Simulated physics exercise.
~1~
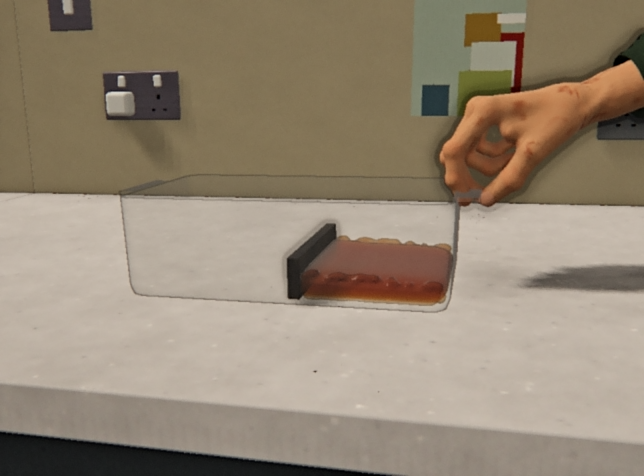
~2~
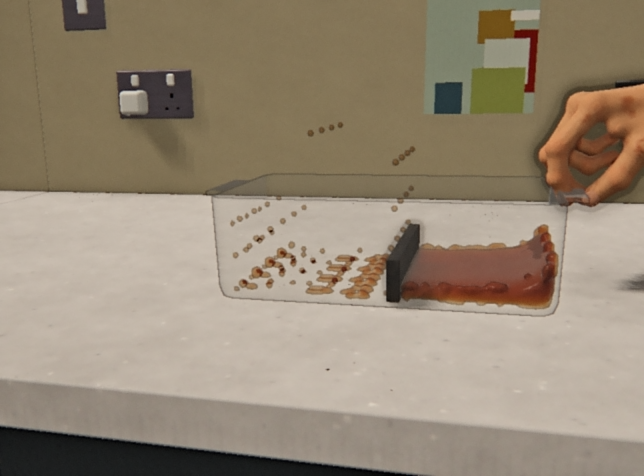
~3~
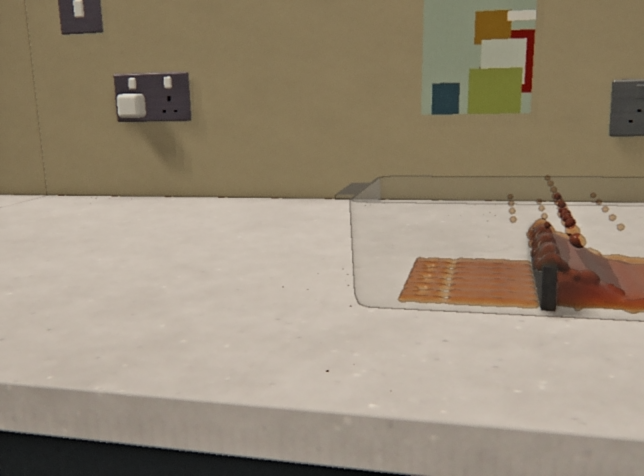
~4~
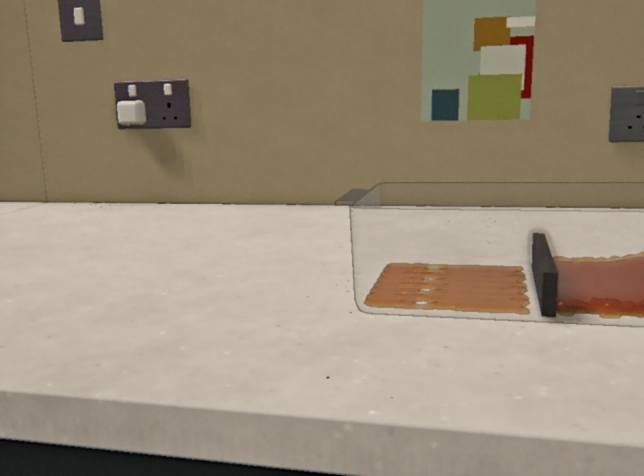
The footage shows a hand sliding a clear oblong tub to the right across a pale counter, with reddish-brown tea held right of a dark divider. The tea sloshes, droplets fly, and some spills over the divider, leaving a shallow layer in the left part as the tub rests.
